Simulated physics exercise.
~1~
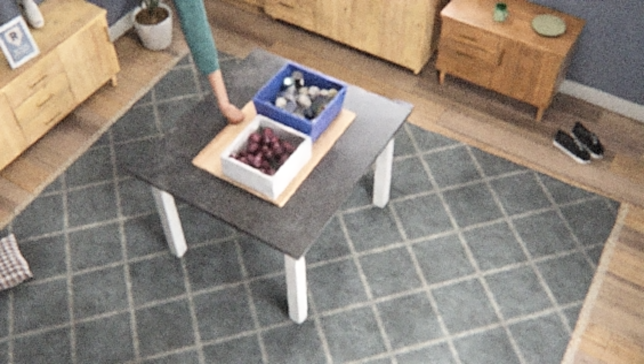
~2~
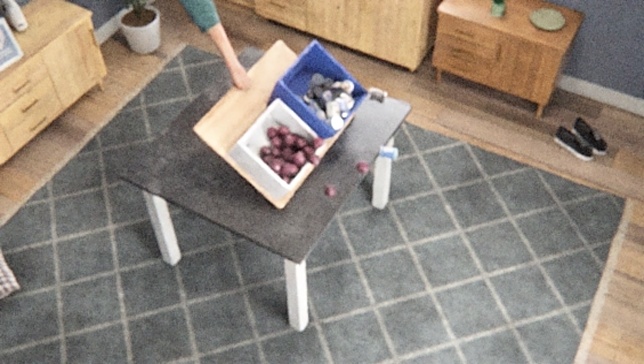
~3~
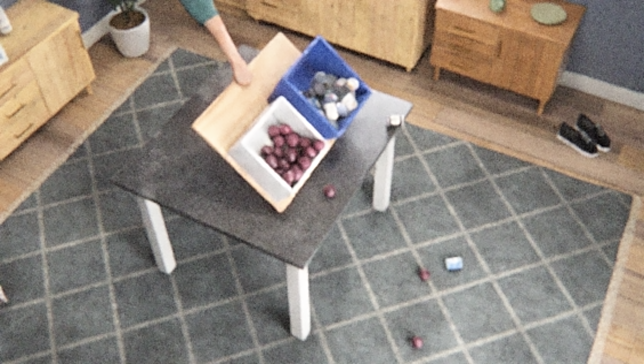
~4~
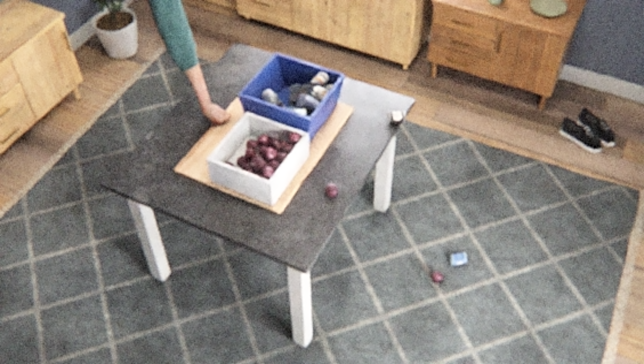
A few red onions and a small tin tumbled out when a hand lifted the left side of a wooden board holding a blue crate and a white crate; the board was then lowered flat, leaving most of the load still inside.
